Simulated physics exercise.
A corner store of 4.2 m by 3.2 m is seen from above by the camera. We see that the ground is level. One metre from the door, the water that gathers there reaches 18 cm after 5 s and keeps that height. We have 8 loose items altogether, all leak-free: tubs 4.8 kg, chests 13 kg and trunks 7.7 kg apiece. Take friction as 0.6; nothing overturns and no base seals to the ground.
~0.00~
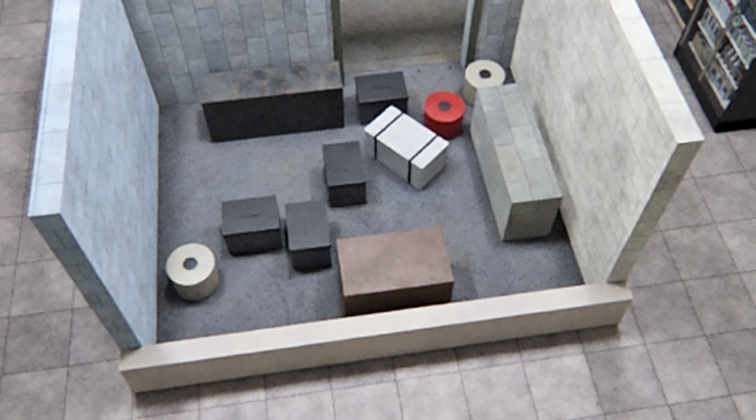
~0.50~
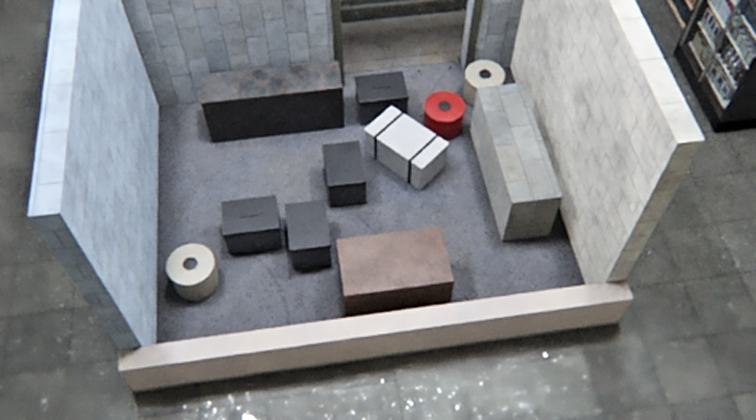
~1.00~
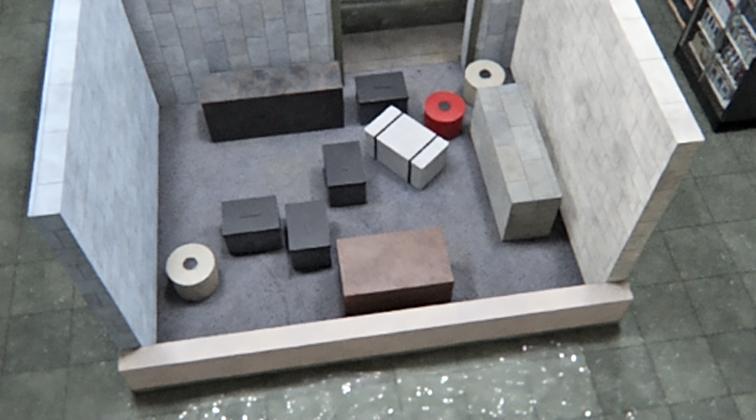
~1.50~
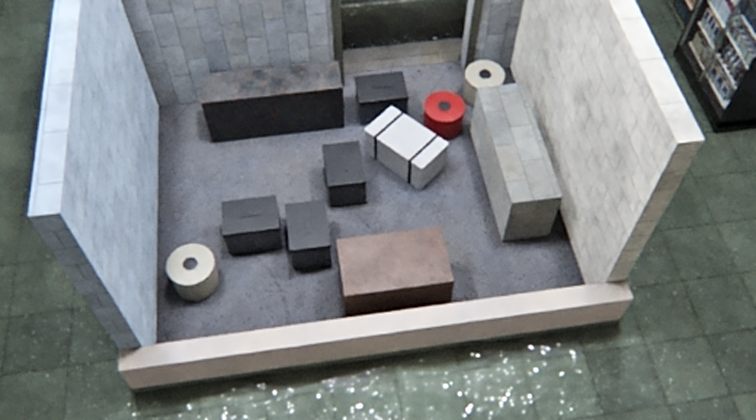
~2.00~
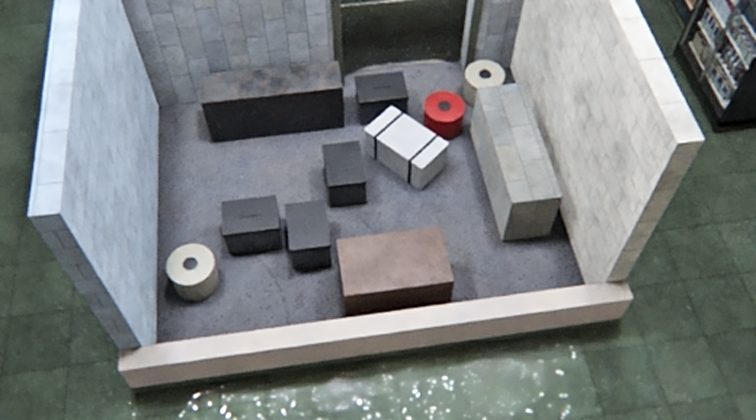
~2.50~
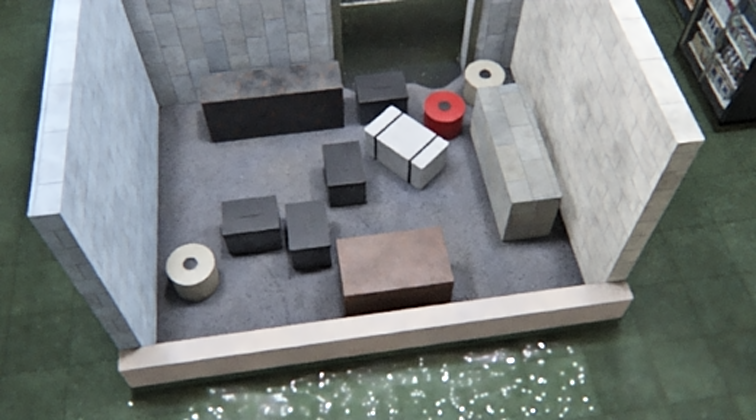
A pale-walled store with a grey floor and an opening at the back is seen from above by a still camera. Dark boxes stand left and centre, a brown block at the front, a white banded box and red tub toward the back, and a long grey block at right. Murky green water covers the paving outside, glinting along the front, then edges in at the back opening, while nothing inside shifts.
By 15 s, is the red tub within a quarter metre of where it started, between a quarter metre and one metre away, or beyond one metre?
Goes a long way.
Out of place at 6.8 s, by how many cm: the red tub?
By that time, close to 200 cm.
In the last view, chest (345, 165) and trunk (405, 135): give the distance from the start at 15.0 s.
Net displacement, in order: 50 cm; 150 cm.
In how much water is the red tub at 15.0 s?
Roughly 15 cm deep.
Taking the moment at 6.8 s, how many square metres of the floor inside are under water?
Roughly 8.5 m2 of it is wet.
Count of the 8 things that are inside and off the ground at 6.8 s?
Total: 4.
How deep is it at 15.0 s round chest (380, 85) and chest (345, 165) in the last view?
First about 11 cm, second about 11 cm.
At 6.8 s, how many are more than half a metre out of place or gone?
By that time the total stands at 3.
After 3.5 s the red tub is near (447, 109), 0.0 m from its start, aground; 0 afloat.
After 6.8 s the red tub is near (513, 277), 2.2 m from its start, afloat; 4 afloat.
After 11.0 s the red tub is near (529, 240), 1.9 m from its start, afloat; 8 afloat.
After 15.0 s the red tub is near (538, 253), 2.1 m from its start, afloat; 8 afloat.
